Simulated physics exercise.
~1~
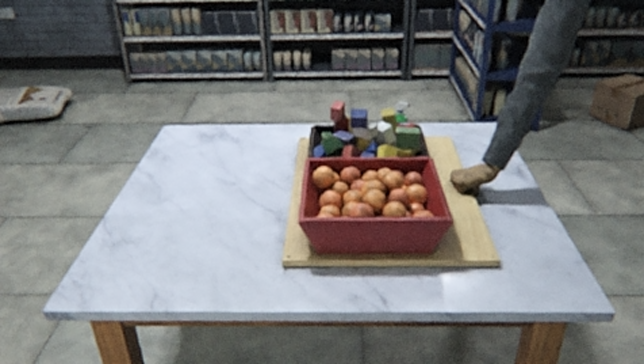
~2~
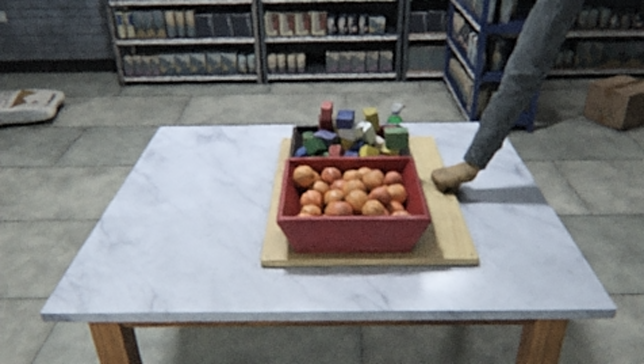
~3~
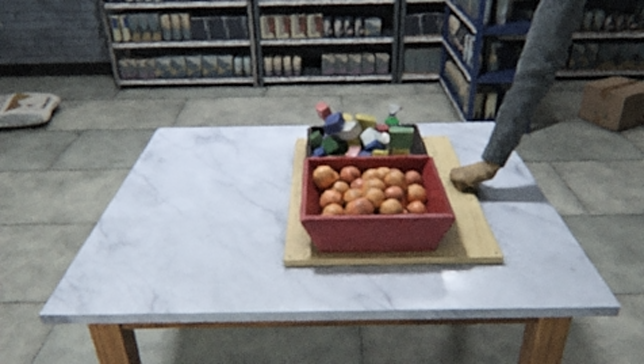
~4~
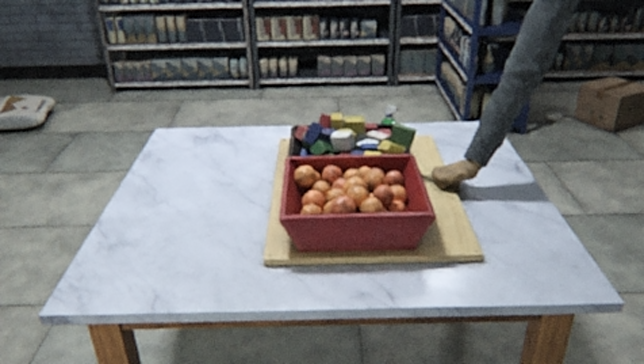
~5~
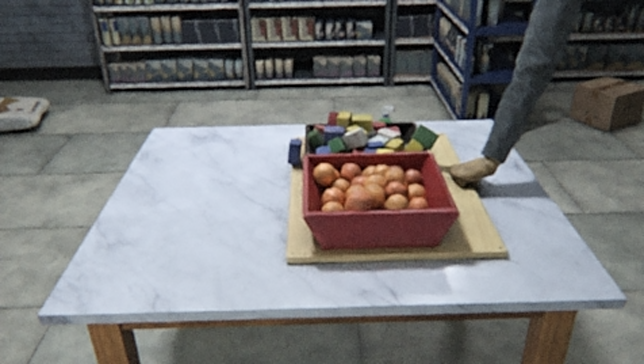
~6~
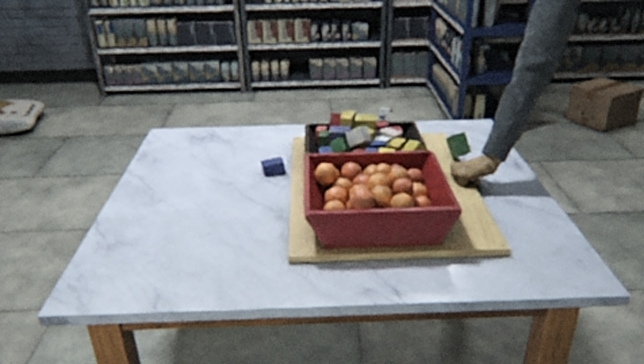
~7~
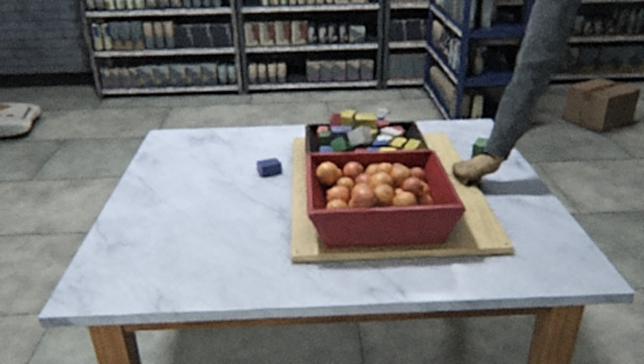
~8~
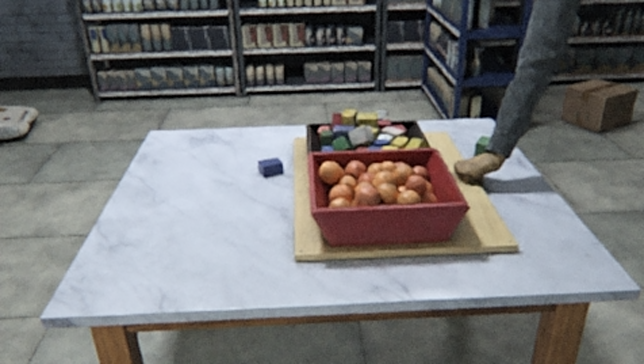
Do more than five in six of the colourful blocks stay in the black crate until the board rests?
Yes, only two blocks end up out on the table, fewer than one in six, and the rest stay in the black crate.
